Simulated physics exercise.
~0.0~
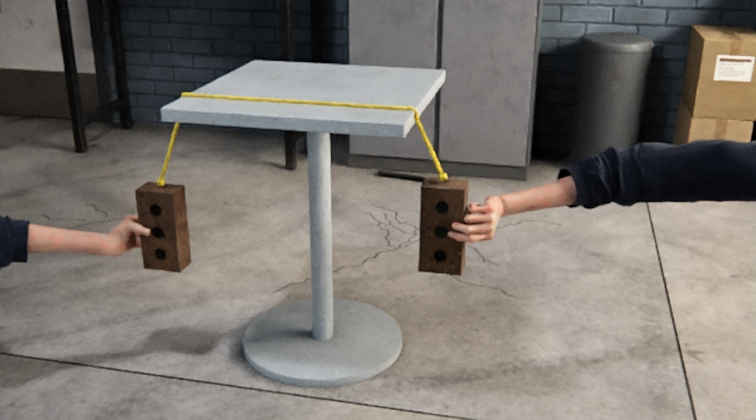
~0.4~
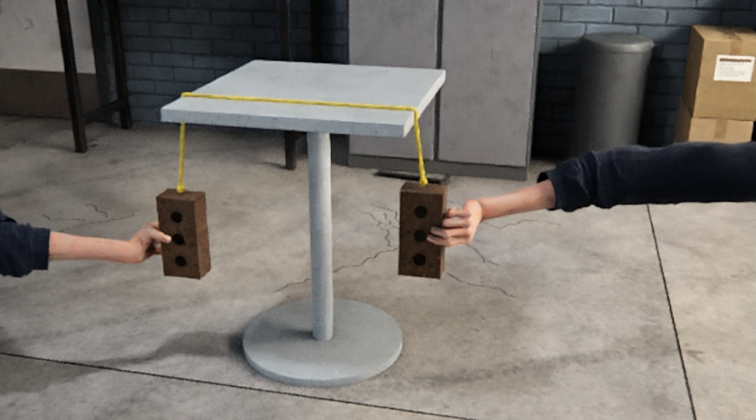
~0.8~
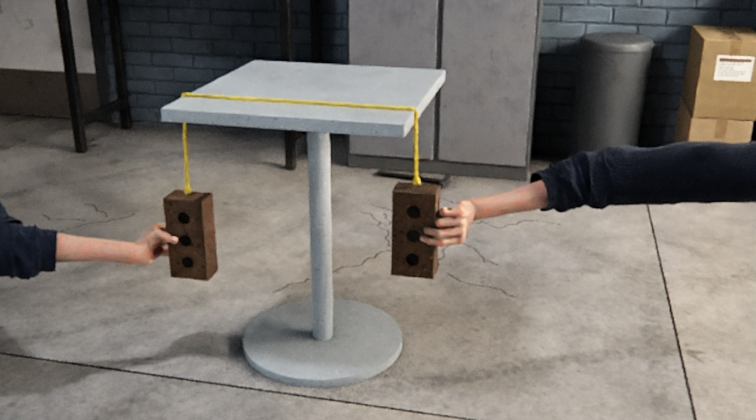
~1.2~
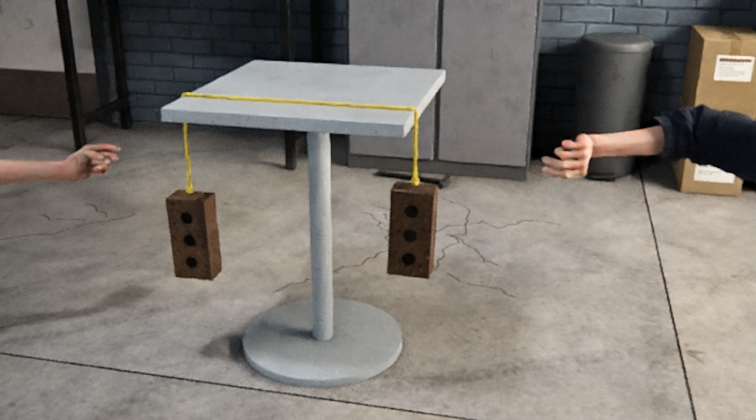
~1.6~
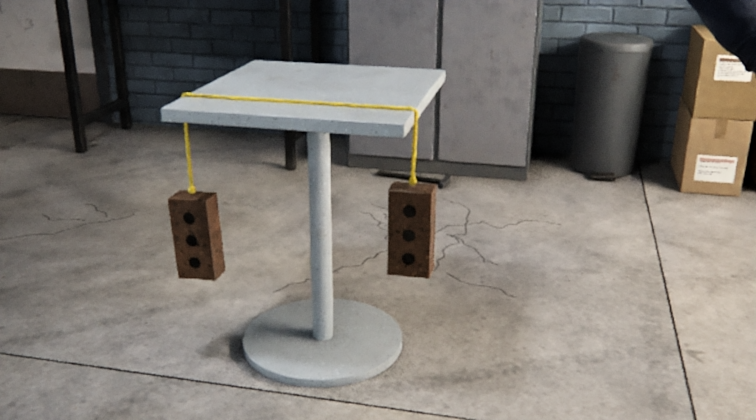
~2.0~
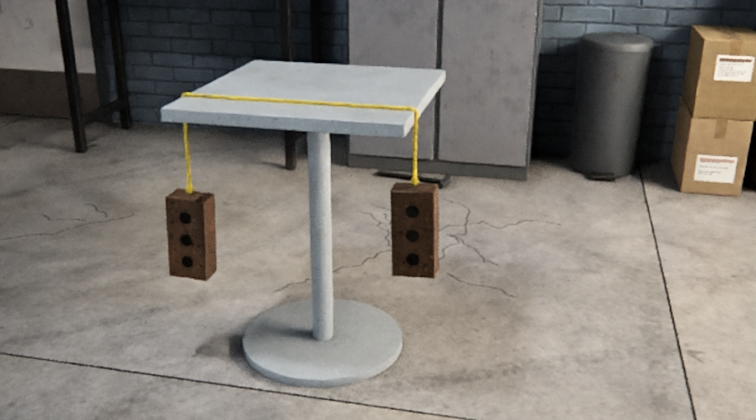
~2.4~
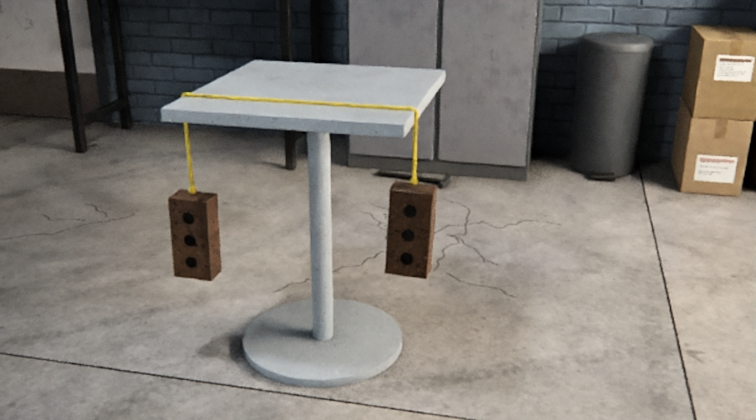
Two hands steady bricks corded over a small table, then release them, still balanced.
